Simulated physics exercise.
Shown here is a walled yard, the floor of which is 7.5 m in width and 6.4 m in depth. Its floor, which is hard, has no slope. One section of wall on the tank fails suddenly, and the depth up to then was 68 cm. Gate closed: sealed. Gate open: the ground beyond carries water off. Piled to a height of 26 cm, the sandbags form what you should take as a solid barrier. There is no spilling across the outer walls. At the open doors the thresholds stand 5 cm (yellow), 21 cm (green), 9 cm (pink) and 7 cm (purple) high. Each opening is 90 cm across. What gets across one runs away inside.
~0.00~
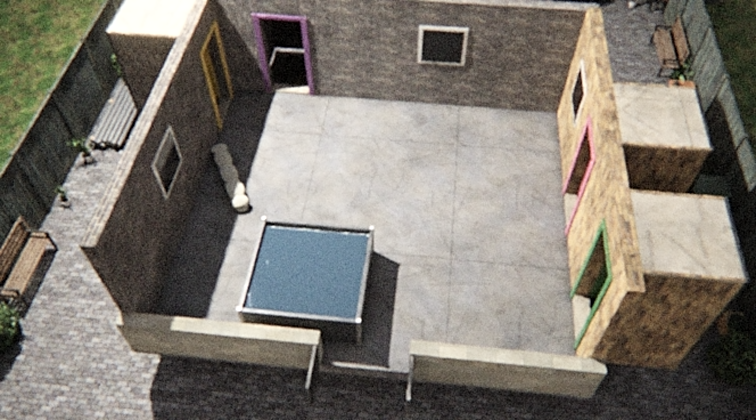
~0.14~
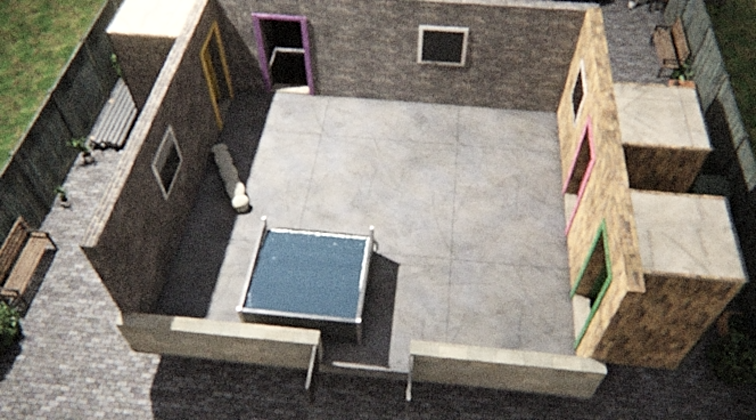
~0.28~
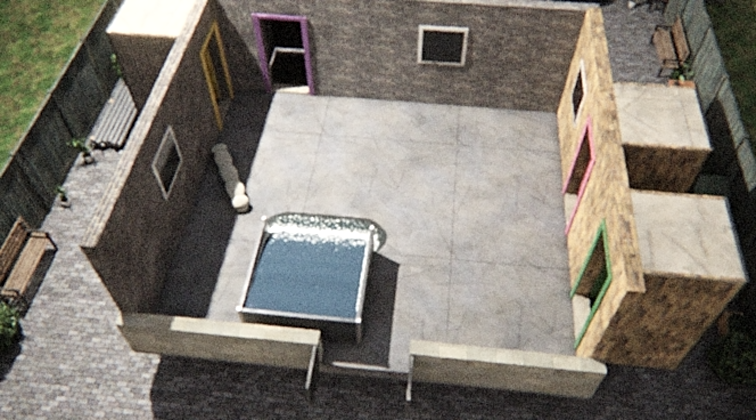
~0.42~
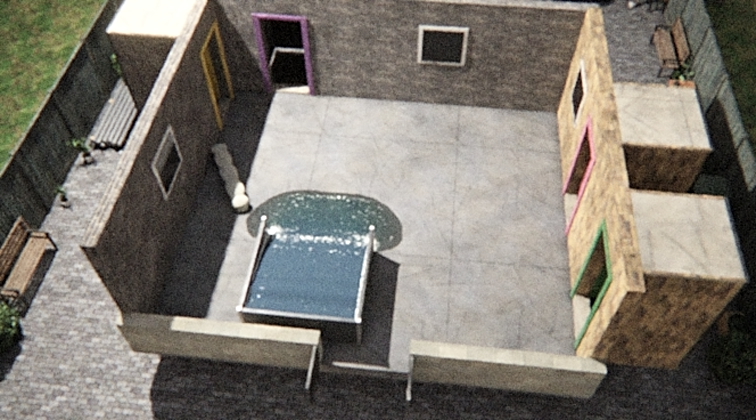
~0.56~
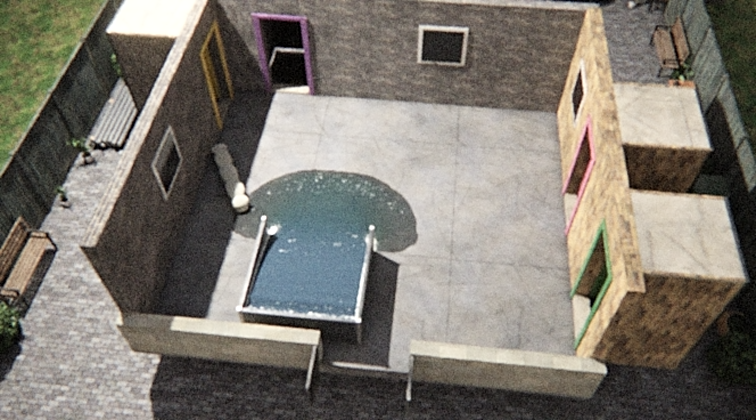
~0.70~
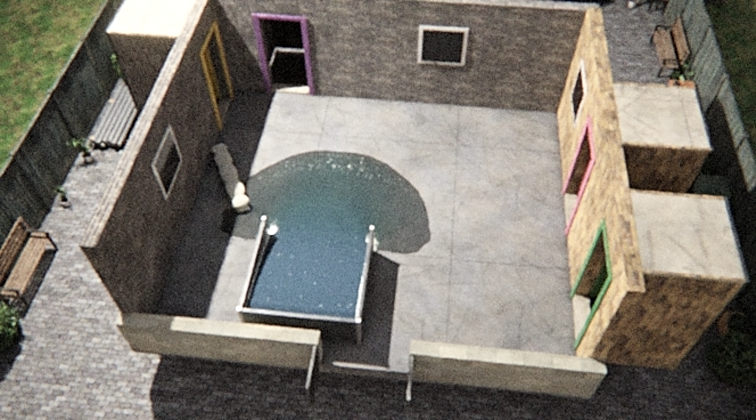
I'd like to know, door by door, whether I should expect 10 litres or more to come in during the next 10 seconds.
Here is what to expect: At the yellow door, that much or more; at the green door, not that much; at the pink door, not that much; at the purple door, that much or more.
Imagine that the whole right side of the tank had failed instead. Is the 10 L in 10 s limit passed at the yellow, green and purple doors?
Note: Yellow beyond the mark, green beyond the mark, purple short of the mark.
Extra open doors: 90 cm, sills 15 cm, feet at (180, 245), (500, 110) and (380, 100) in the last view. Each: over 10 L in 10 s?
Less, less, more.
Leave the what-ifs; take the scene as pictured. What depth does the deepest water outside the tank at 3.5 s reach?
Depth: Approx. 28 cm.
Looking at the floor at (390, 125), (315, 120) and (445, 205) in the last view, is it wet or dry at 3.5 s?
Listed in turn: Swamped / swamped / swamped.
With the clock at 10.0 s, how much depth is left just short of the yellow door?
Depth: Approx. 5.0 cm.
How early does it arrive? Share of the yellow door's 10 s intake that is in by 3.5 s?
Around 30 percent.
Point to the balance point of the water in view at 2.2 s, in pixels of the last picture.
The water's centre sits at about (334, 190).
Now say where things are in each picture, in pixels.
The tank at (309, 270) is whole and still, 68 cm deep, in the first picture.
The front is at a hidden place, 1.1 m from the gap on the tank's far side; 0.5 m2 of floor is under water; 68 cm left at the back of the tank, in the second picture.
The front is at a hidden place, 1.2 m from the gap on the tank's far side; 1.4 m2 of floor is under water; 68 cm left at the back of the tank, in the third picture.
Water pours out on the tank's far side and has run 1.6 m, to (261, 209); typically 10 cm deep outside, 64 cm at the tank's back, in the fourth picture.
Water pours out on the tank's far side and has run 2.0 m, to (299, 174); typically 8 cm deep outside, 58 cm at the tank's back, in the fifth picture.
Water pours out on the tank's far side and has run 2.5 m, to (360, 157); typically 6 cm deep outside, 59 cm at the tank's back, in the sixth picture.
After 1.4 s water covers 40 % of the floor and is deepest (26 cm) near (312, 238); yellow door not reached, green door not reached, pink door not reached, purple door not reached.
After 2.2 s water covers 50 % of the floor and is deepest (30 cm) near (348, 106); yellow door 11 cm at the sill, 1 L in, green door not reached, pink door not reached, purple door 22 cm at the sill, 34 L in.
After 3.5 s water covers 55 % of the floor and is deepest (28 cm) near (554, 115); yellow door 19 cm at the sill, 56 L in, green door not reached, pink door not reached, purple door 18 cm at the sill, 120 L in.
After 6.0 s water covers 65 % of the floor and is deepest (12 cm) near (546, 126); yellow door 11 cm at the sill, 160 L in, green door 3 cm at the sill, 0 L in, pink door 7 cm at the sill, 0 L in, purple door 10 cm at the sill, 178 L in.
After 10.0 s water covers 95 % of the floor and is deepest (8 cm) near (540, 373); yellow door 5 cm at the sill, 187 L in, green door 5 cm at the sill, 0 L in, pink door 5 cm at the sill, 0 L in, purple door 5 cm at the sill, 185 L in.
